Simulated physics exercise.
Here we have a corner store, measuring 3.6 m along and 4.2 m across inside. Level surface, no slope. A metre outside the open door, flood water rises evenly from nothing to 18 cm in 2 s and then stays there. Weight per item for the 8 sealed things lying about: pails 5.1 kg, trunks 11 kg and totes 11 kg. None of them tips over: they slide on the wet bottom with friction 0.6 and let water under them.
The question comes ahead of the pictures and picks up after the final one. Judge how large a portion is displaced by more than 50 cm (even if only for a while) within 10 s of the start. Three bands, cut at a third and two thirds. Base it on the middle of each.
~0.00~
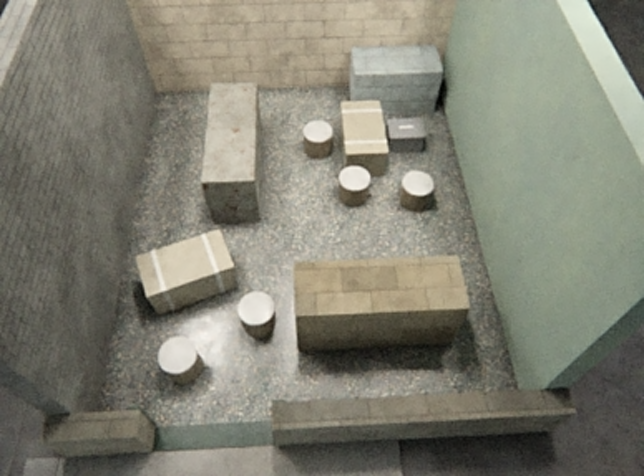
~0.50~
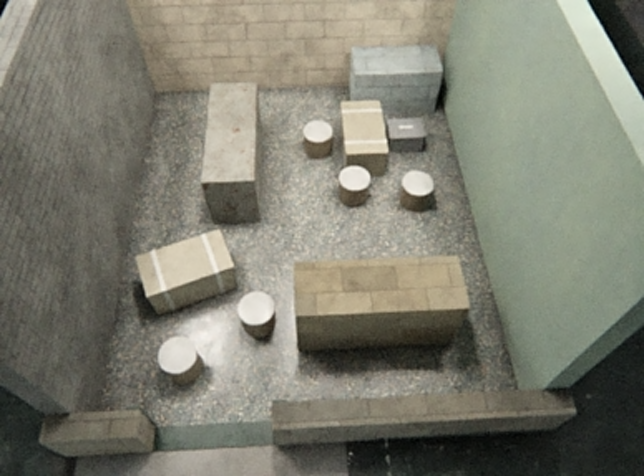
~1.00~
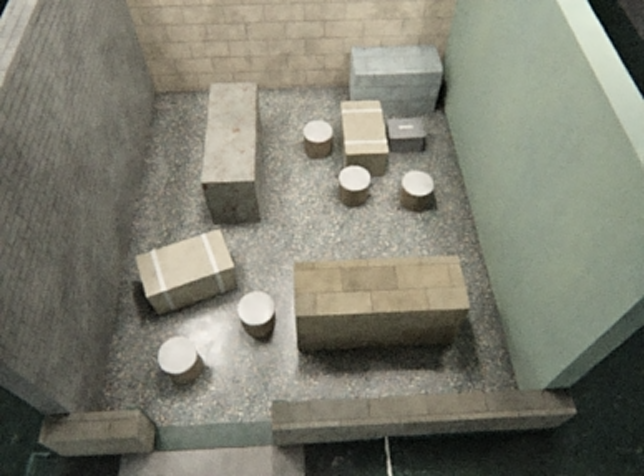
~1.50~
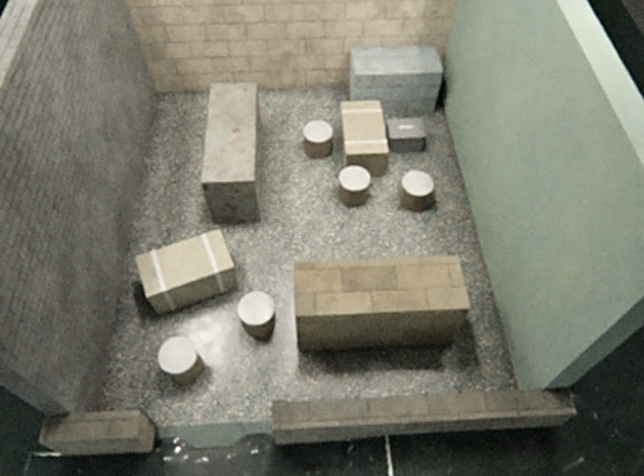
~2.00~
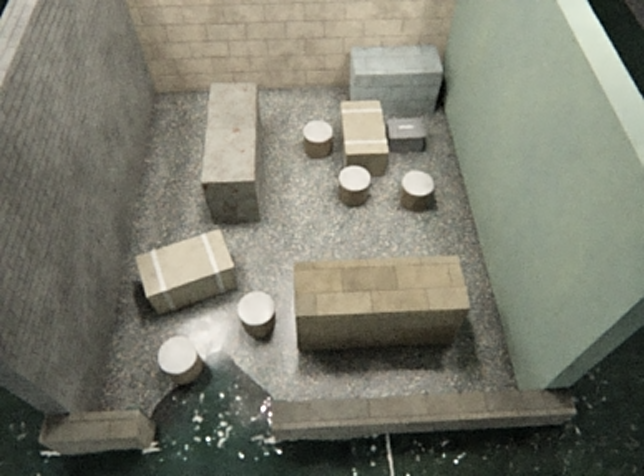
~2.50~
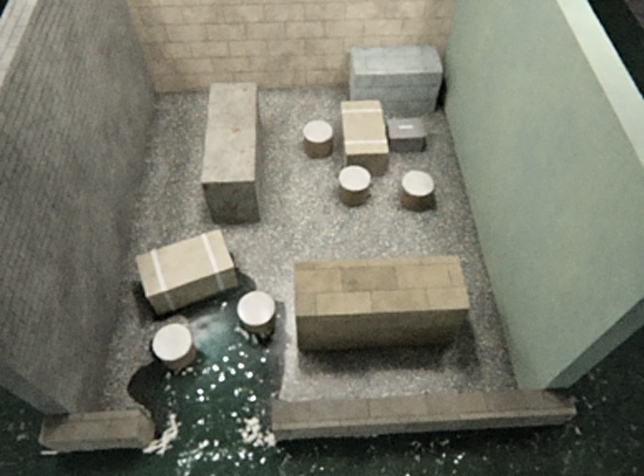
The share that gets pushed that far will be a third to two thirds.
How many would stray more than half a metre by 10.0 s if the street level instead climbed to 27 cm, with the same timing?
Then the count would be 8.
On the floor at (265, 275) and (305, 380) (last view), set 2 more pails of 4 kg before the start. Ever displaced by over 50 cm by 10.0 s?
Above the limit, then inside the limit.
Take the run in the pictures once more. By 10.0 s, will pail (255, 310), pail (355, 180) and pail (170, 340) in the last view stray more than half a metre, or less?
Taking them in turn, the first is beyond the limit, the second beyond the limit and the third beyond the limit.
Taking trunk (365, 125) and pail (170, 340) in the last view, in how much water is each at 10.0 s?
About 9 and 9 cm.
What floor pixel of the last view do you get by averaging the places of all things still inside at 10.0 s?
Around (327, 181).
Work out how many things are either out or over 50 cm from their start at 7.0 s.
My count gives 4.
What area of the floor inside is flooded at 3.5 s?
Near 4.5 m2 in all.
After 3.5 s 3 of 8 are over 50 cm from their spots; 1 afloat.
After 4.5 s 3 of 8 are over 50 cm from their spots; 1 afloat.
After 7.0 s 4 of 8 are over 50 cm from their spots; 2 afloat.
After 10.0 s 4 of 8 are over 50 cm from their spots, and 4 have been at some point; 8 afloat.
